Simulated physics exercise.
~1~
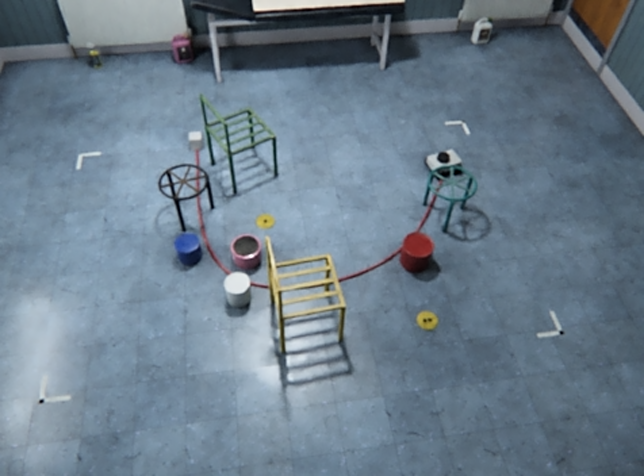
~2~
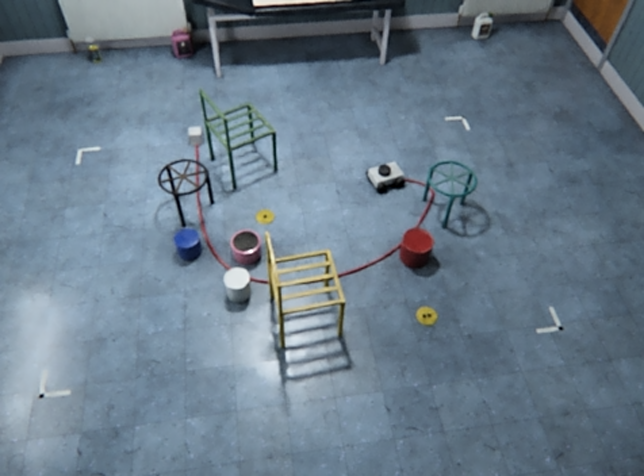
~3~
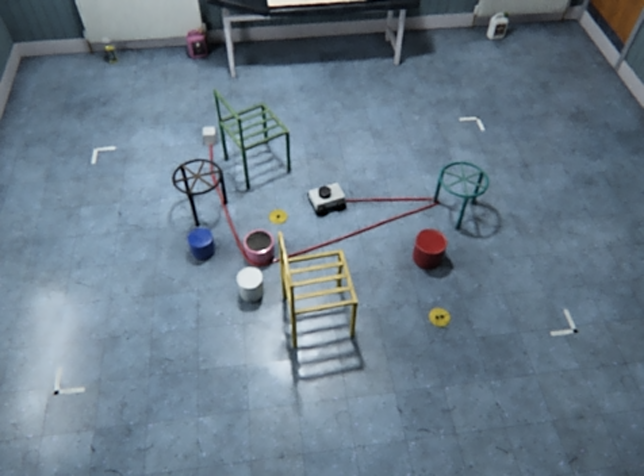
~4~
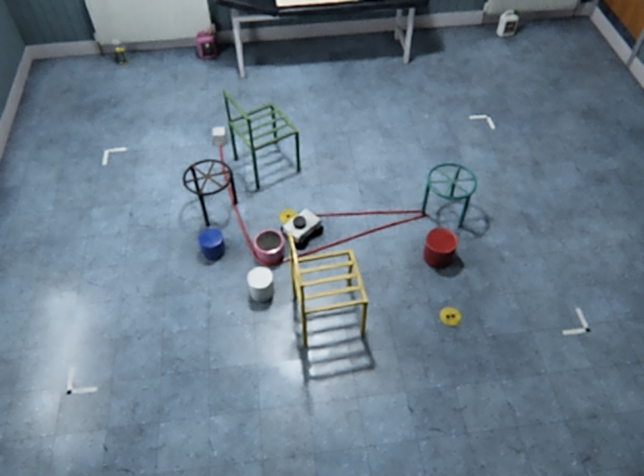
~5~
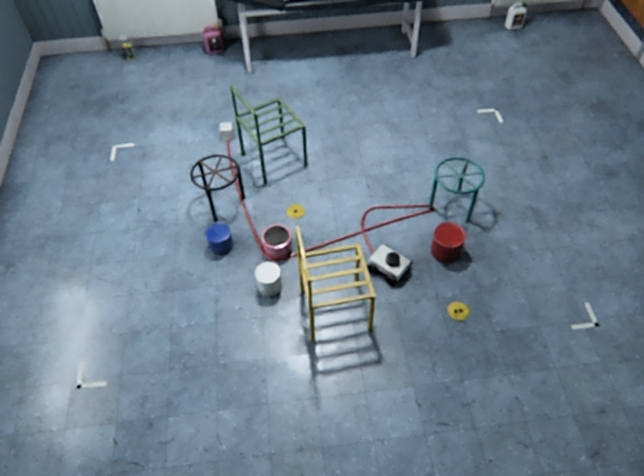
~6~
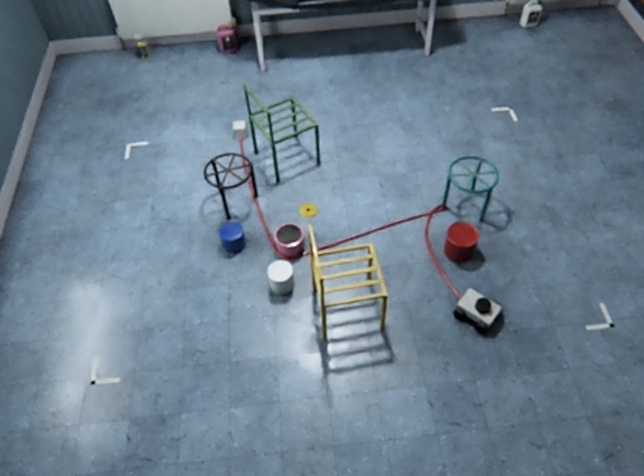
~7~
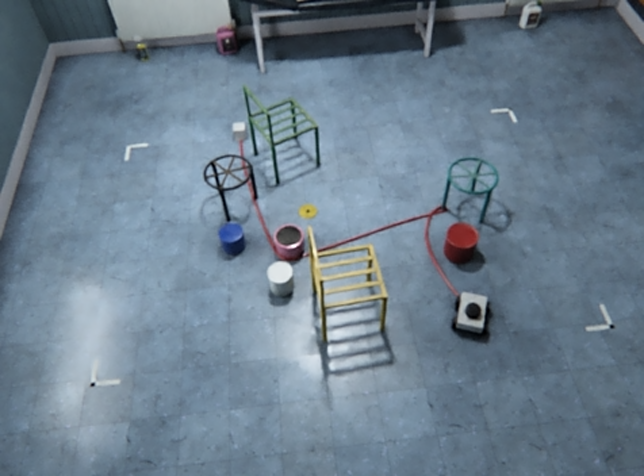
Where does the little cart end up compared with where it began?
It starts just behind the teal stool, on the far side of the red bin. By the end it stands on the near side of the red bin, much closer to the viewer, over the yellow mark there.
